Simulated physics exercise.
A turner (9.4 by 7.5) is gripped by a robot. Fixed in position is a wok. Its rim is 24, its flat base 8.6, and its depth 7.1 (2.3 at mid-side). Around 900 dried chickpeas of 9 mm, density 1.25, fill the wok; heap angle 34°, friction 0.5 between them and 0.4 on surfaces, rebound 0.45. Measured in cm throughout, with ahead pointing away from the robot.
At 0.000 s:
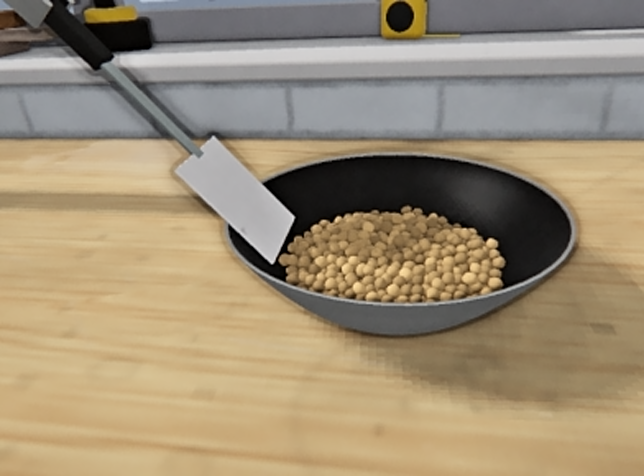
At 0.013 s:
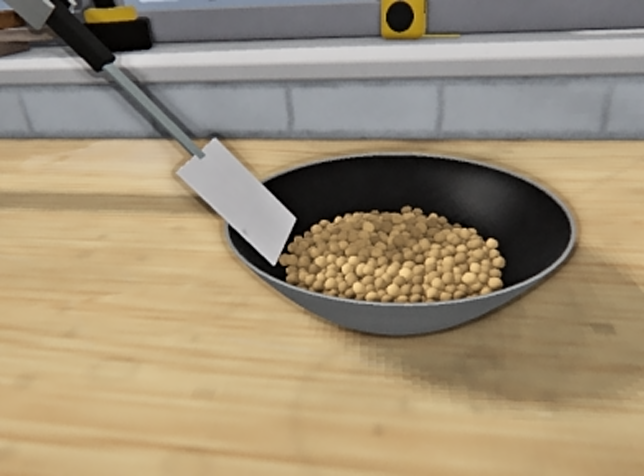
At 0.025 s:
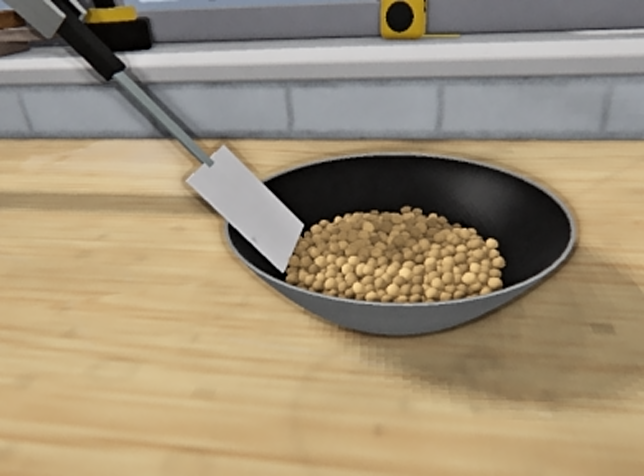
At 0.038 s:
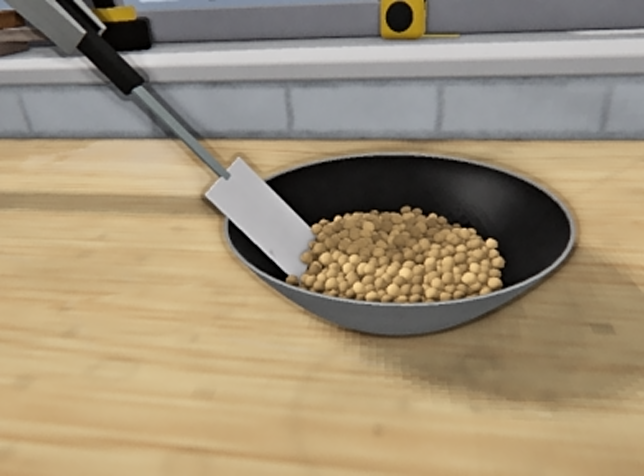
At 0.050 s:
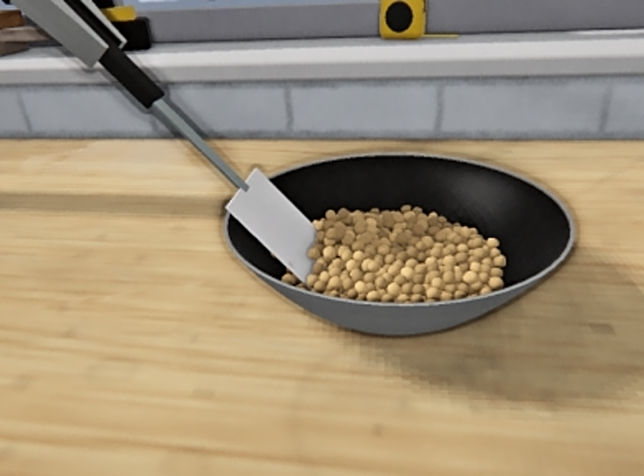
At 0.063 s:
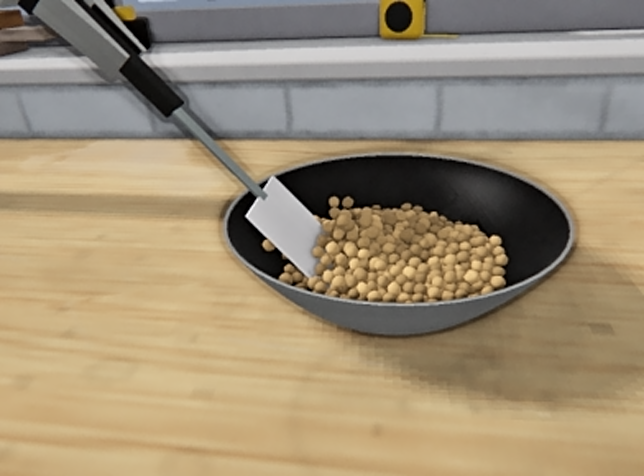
A turner with a pale flat blade and black-and-grey handle, reaching in from the upper left, slides a short way right and down into a heap of tan chickpeas, nudging some up and around its blade. The chickpeas sit in a dark wok with a grey outside. The still view looks down on a light wooden counter before grey tiles and a sill holding something yellow.
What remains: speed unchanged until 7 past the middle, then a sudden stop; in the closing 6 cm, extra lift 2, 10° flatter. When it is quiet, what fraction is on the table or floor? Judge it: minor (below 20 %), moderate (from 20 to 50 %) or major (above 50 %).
My judgement: Moderate.
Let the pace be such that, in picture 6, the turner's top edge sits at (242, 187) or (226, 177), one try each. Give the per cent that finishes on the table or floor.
First try about 30 %, second try about 10 %.
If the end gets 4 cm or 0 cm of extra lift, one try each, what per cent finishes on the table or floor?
You'd get some 40 per cent with the first setting and some 30 per cent with the second.
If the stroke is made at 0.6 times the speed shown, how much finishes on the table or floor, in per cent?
Estimate: Close to 20 %.
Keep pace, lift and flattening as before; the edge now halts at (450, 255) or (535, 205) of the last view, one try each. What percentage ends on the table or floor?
Around 10 per cent for the first try and 45 per cent for the second.
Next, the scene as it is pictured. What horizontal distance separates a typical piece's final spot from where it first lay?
Distance: Near 5 cm.
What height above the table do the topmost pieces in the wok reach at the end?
6.5 cm.
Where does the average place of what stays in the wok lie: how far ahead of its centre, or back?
About 2.5 cm ahead.
After 0.09 s, sloping 49°, highest piece 9 above the table; 900 in the wok.
After 0.12 s, sloping 45°, highest piece 11 above the table; 900 in the wok.
After 0.34 s, sloping 39°, highest piece 12 above the table; 540 in the wok, 68 on the table or floor, 292 on the blade or in flight.
After 1.39 s, sloping 39°, highest piece 7 above the table; 539 in the wok, 361 on the table or floor.
In the end, 539 in the wok, 361 on the table or floor. That is 40 % on the table or floor.
